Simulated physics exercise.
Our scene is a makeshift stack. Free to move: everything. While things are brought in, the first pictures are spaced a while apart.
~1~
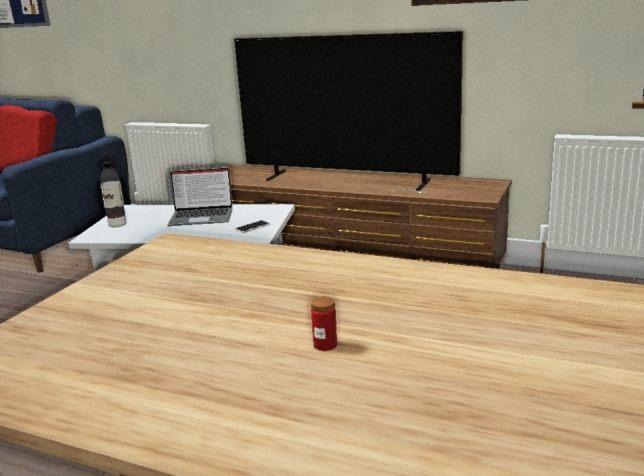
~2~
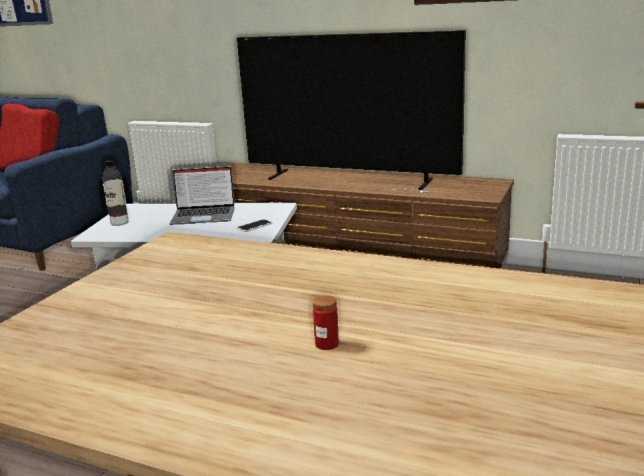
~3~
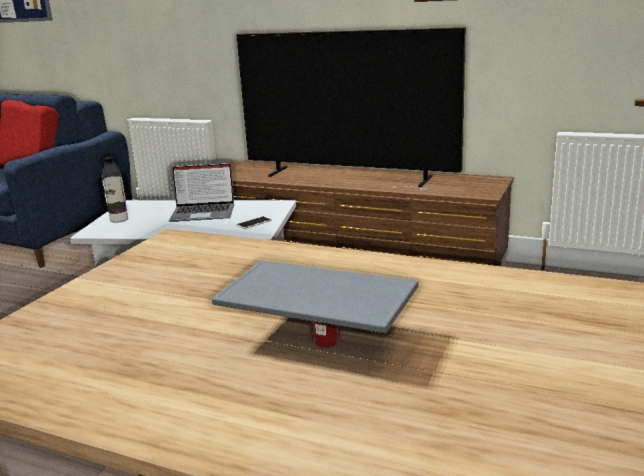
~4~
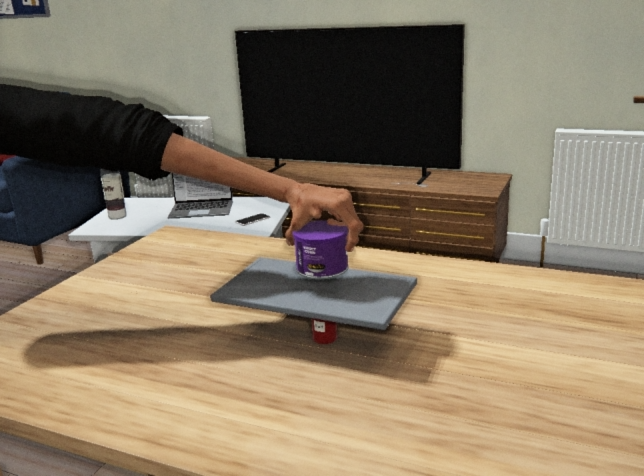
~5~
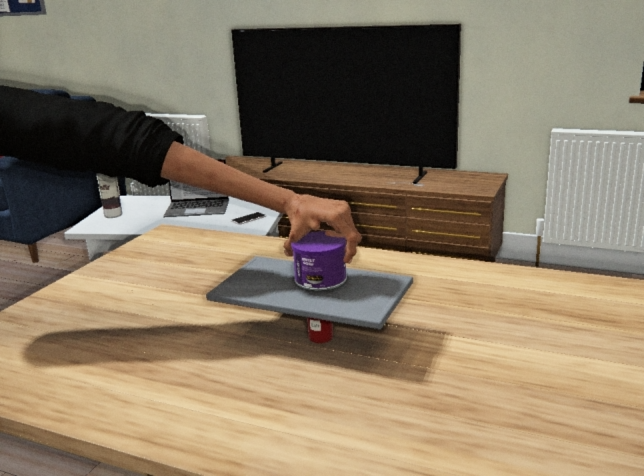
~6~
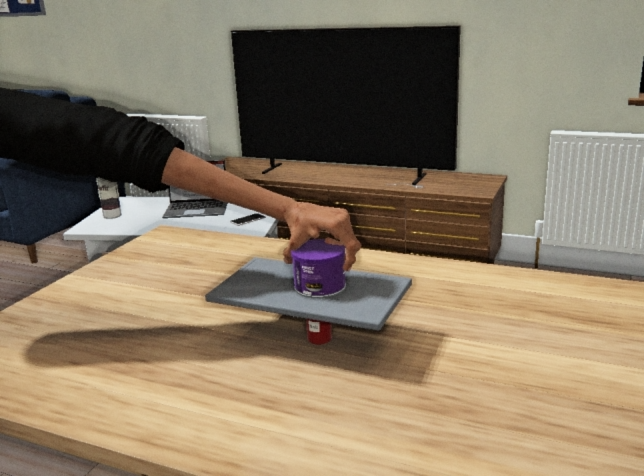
A hand lowering a purple tub onto a grey lid resting across a small red jar on a wooden table.
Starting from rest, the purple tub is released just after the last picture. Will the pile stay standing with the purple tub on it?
Yes.
Then, 0.50 s past the last view, nothing moves.
Then, 1.30 s past the last view, purple tub resting near (319, 269).
Finally, all 3 still in place. Final places as the last picture's camera would see them, purple tub near (320, 269). The stack stays up.
